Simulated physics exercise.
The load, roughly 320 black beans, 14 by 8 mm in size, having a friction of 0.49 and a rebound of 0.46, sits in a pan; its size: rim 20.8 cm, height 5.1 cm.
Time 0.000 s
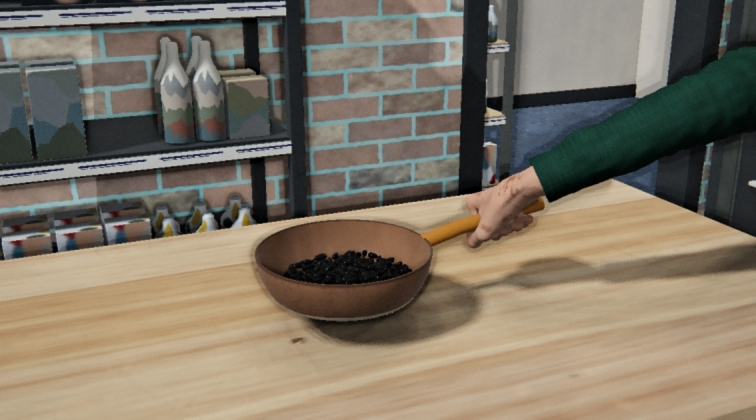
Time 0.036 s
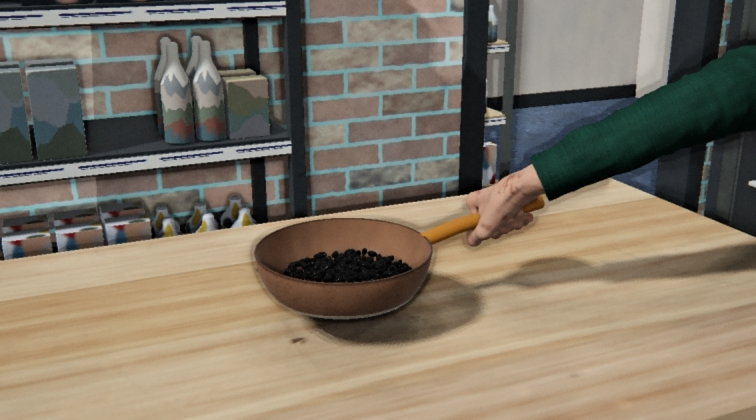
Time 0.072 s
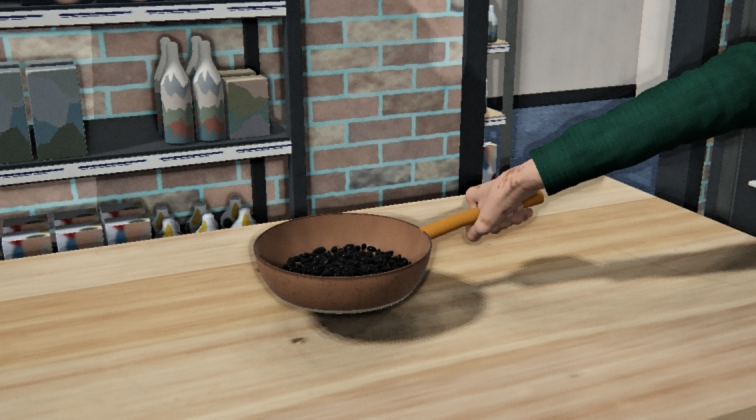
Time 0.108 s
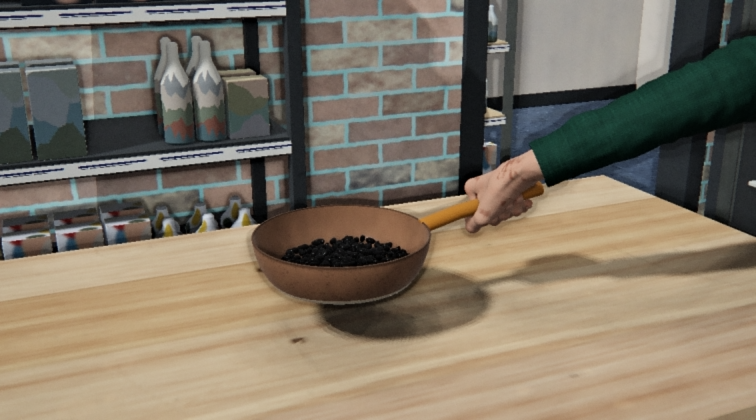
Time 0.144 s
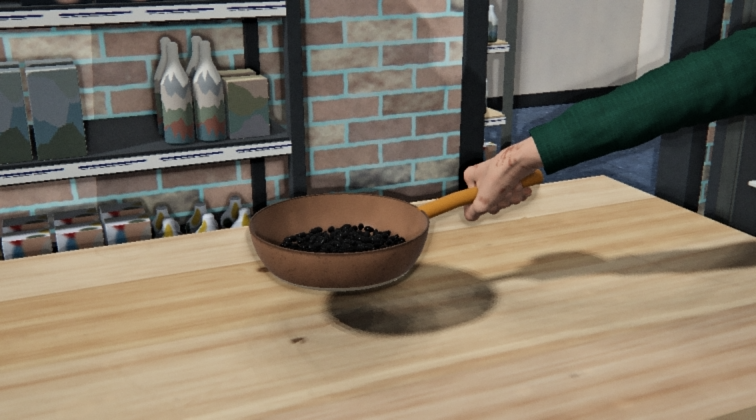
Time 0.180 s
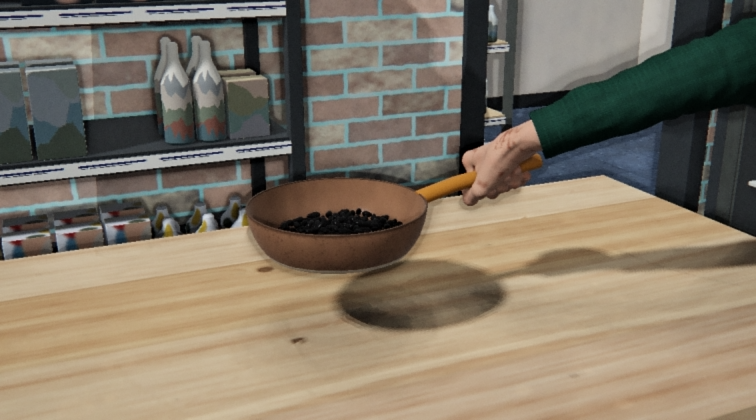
Brown pan of black beans being lifted level off a wooden table by a hand in a green sleeve gripping its handle.
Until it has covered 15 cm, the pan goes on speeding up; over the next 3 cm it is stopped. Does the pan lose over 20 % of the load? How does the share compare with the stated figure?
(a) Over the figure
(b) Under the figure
Answer: B.
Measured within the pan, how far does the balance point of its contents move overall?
It shifts about 2.0 cm.
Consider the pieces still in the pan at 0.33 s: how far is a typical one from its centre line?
Roughly 5.5 cm.
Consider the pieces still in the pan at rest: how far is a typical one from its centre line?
Result: Roughly 5.5 centimetres.
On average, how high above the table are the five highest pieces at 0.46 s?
I'd say some 26 cm.
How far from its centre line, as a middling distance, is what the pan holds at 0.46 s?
Value: About 5.5 cm.
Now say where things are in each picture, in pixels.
In the first frame, pan at (345, 291); tilt 0 degrees; moved 0.0 cm; top of the load at (372, 256).
In the second frame, pan at (345, 290); tilt 0 degrees; moved 0.2 cm; top of the load at (372, 254).
In the third frame, pan at (344, 284); tilt 0 degrees; moved 0.9 cm; top of the load at (371, 249).
In the fourth frame, pan at (342, 274); tilt 0 degrees; moved 2.1 cm; top of the load at (370, 241).
In the fifth frame, pan at (340, 260); tilt 0 degrees; moved 3.7 cm; top of the load at (369, 229).
In the sixth frame, pan at (338, 242); tilt 0 degrees; moved 5.8 cm; top of the load at (366, 214). Its speed is now 0.65 m/s.
Then, at 0.33 s, pan 100 %; middle of the pieces not yet landed near (321, 133).
Then, at 0.46 s, pan 100 %; middle of the pieces not yet landed near (306, 132).
Then, at 0.57 s, pan 100 %; middle of the pieces not yet landed near (307, 139).
After 0.68 s, pan 100 %; middle of the pieces not yet landed near (307, 140).
At rest (1.0 s), pan 100 %.
